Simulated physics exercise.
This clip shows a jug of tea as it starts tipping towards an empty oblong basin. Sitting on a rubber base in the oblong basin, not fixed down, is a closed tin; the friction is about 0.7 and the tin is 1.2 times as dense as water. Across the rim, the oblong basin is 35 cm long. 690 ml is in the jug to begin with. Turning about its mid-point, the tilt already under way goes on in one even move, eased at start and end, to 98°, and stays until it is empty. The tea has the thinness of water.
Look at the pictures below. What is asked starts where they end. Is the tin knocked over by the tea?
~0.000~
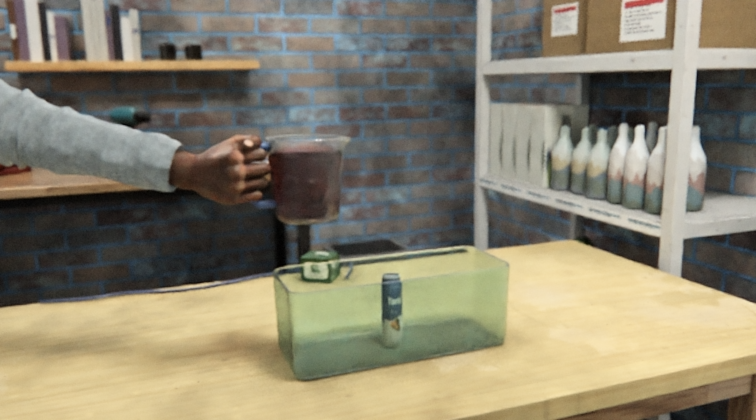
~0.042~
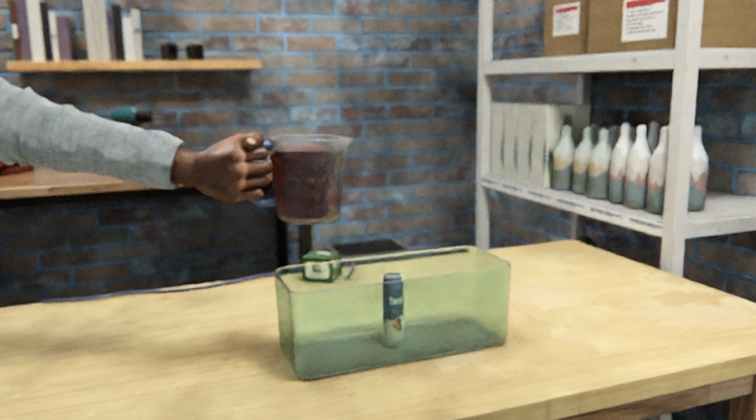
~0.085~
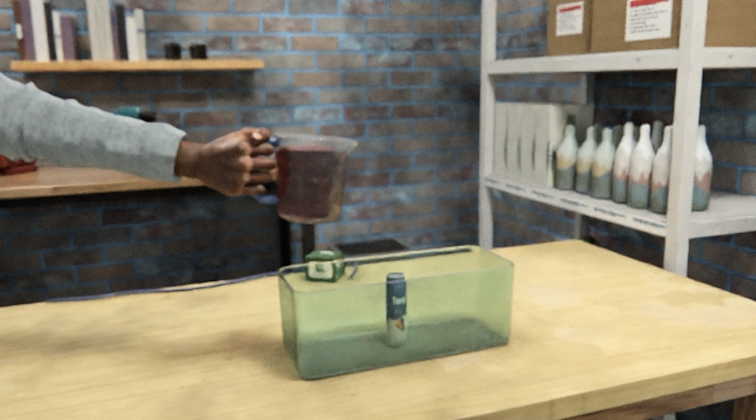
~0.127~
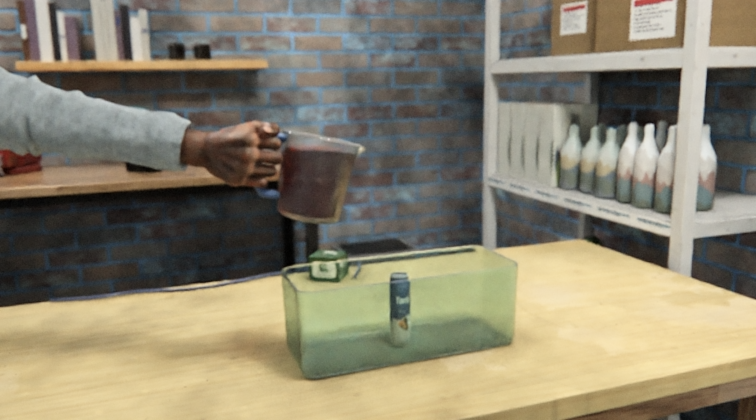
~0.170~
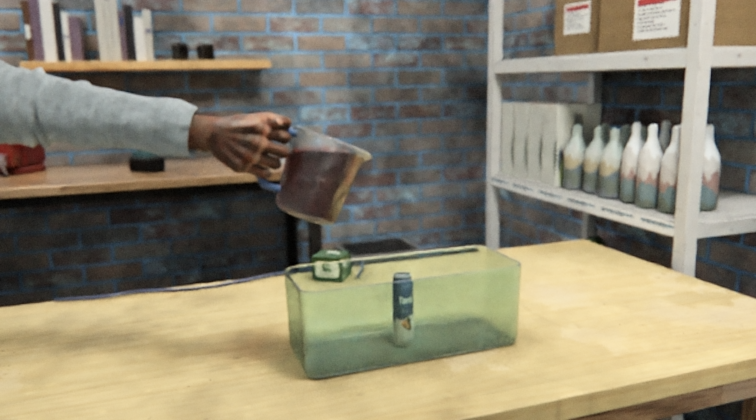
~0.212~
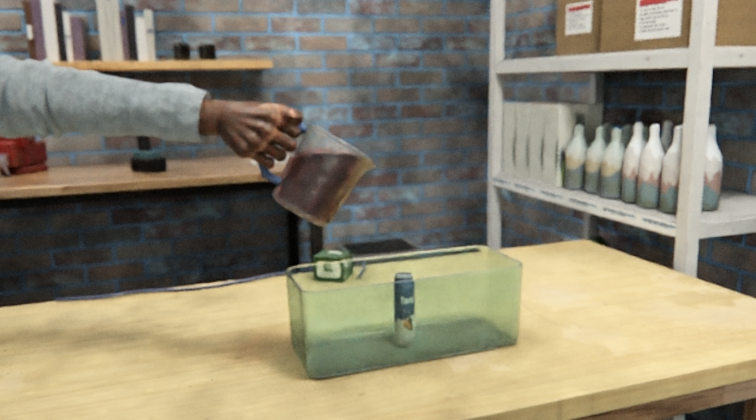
I expect it will stay vertical.
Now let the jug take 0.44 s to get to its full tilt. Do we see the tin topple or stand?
Then it stays up.
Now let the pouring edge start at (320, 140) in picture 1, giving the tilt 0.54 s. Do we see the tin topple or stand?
After that, the tin overturns.
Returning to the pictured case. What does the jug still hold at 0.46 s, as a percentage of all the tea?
Close to 56 percent of the liquid remains at that time.
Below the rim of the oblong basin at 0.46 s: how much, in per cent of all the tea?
About 14%.
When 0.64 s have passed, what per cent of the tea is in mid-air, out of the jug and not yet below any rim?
Estimate: Around 18 per cent.
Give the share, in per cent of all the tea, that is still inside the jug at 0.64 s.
What remains is about 18 percent of it all.
After 0.46 s the tilt is 93° and 55 per cent is still to pour; the tin stands where it began.
After 0.64 s the tilt is 98° and 17 per cent is still to pour; the tin stands where it began.
After 0.83 s the tilt is 98° and 4 per cent is still to pour; the tin stands where it began.
After 1.04 s the tilt is 98° and 1 per cent is still to pour; the tin stands where it began.
In the end the tin stands where it began.
